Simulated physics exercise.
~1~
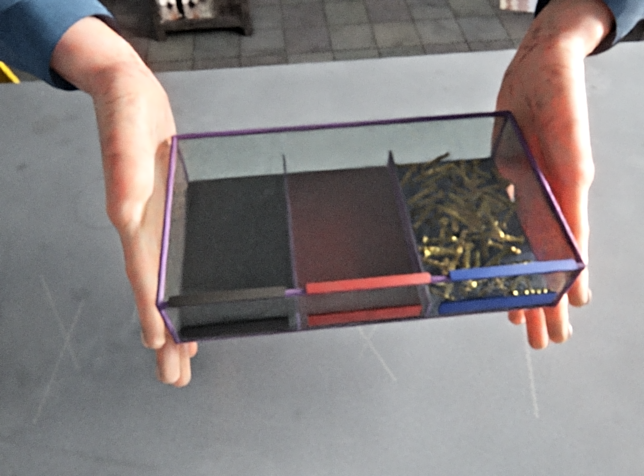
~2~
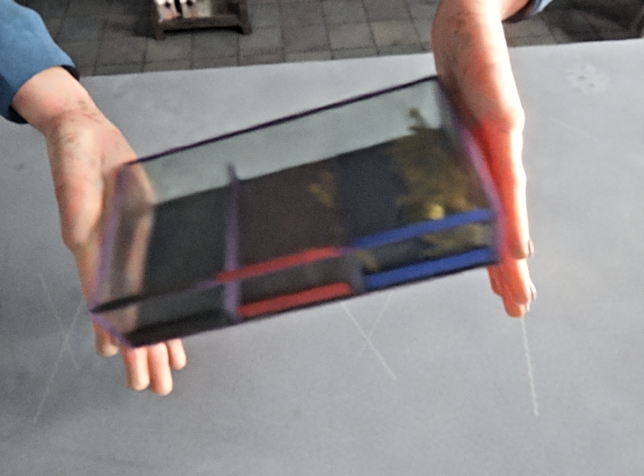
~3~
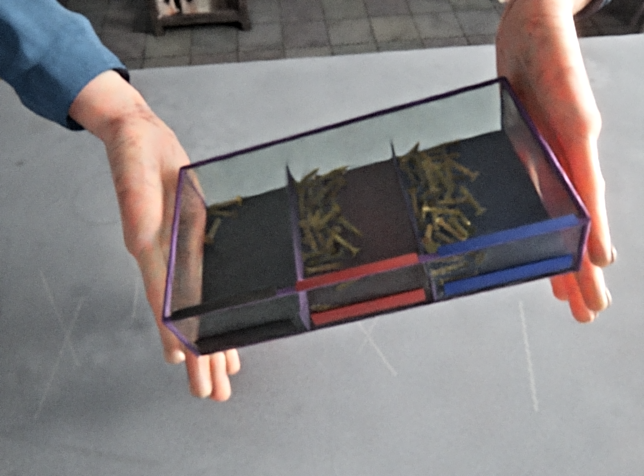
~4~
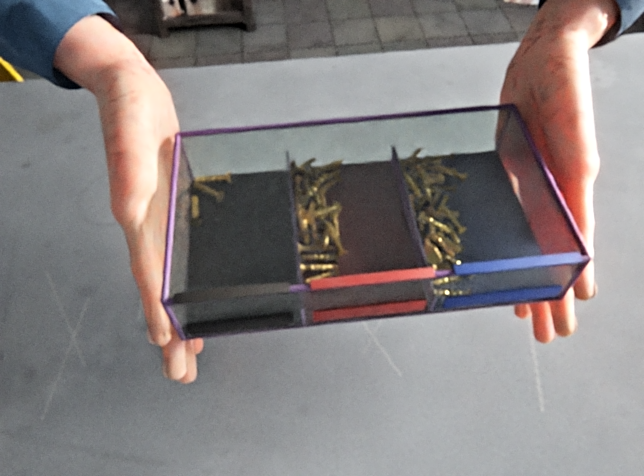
A clear, lidded box of brass-coloured screws was shaken and tilted to the left by two hands, spilling screws from the blue section into the red and a few into the black, then was brought nearly level, with most still in blue.
